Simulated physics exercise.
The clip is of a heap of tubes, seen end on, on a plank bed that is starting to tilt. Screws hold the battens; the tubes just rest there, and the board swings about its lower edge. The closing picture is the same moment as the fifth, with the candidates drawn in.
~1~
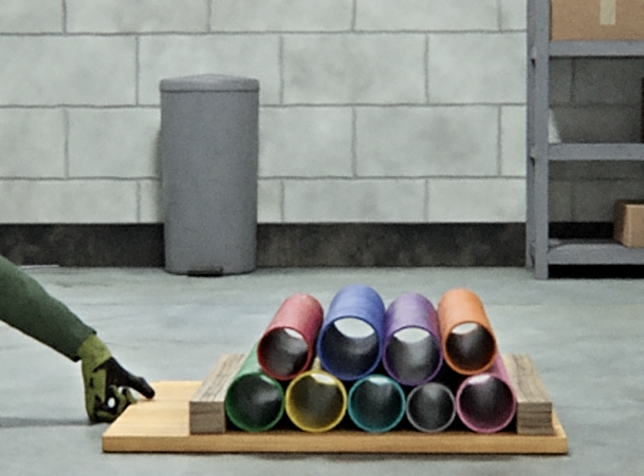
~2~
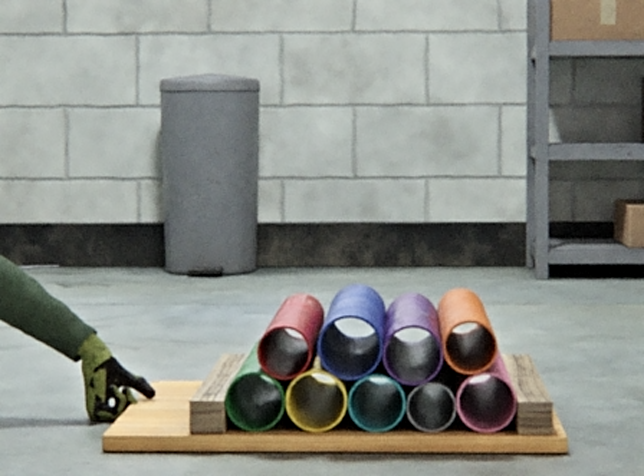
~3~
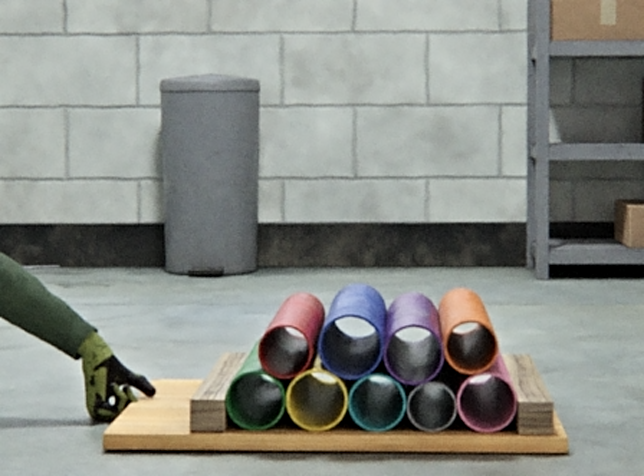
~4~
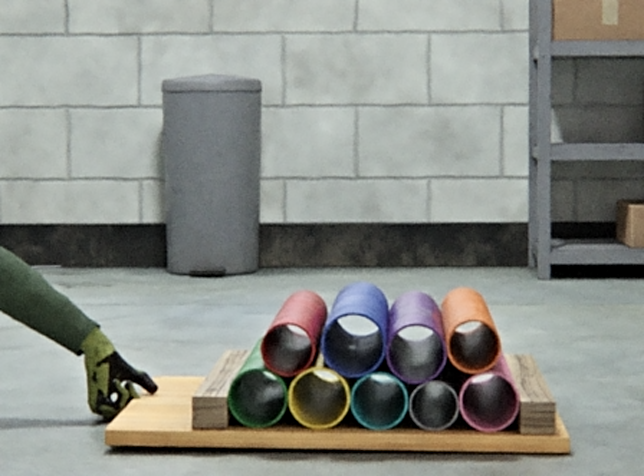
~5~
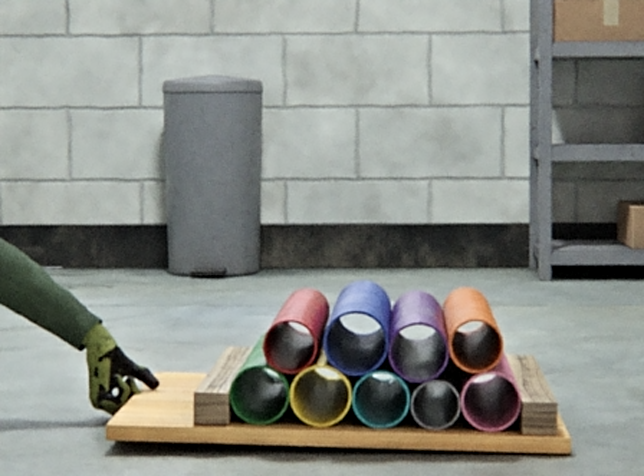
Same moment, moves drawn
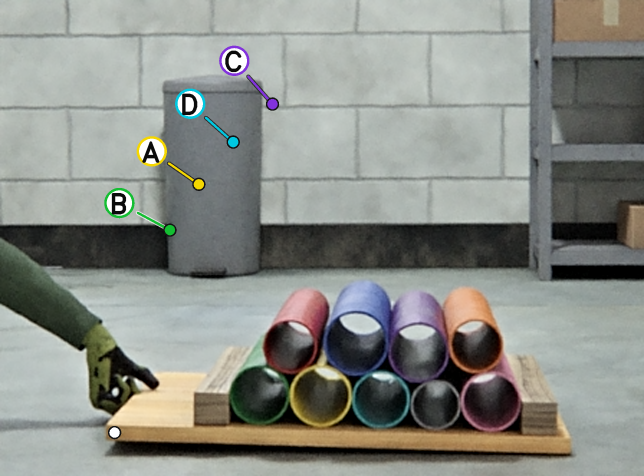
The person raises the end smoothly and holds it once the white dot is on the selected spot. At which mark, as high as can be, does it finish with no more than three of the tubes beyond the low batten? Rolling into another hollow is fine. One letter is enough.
Lift it to B and no more.
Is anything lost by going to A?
Yes.
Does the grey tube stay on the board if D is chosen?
Yes, with D.
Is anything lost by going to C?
Yes.
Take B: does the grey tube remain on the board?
Yes.
On the marked copy, A at (199, 184); B at (170, 230); C at (273, 104); D at (233, 142); the white dot at (115, 432).
Following B. Soon after the start, board at 17°.
Later, board at 28°.
In the end, board at 28°, three over the low batten (blue, purple, orange).
As for the rest, A four over the low batten (red, blue, purple, orange); C four over the low batten (red, blue, purple, orange); D four over the low batten (red, blue, purple, orange).
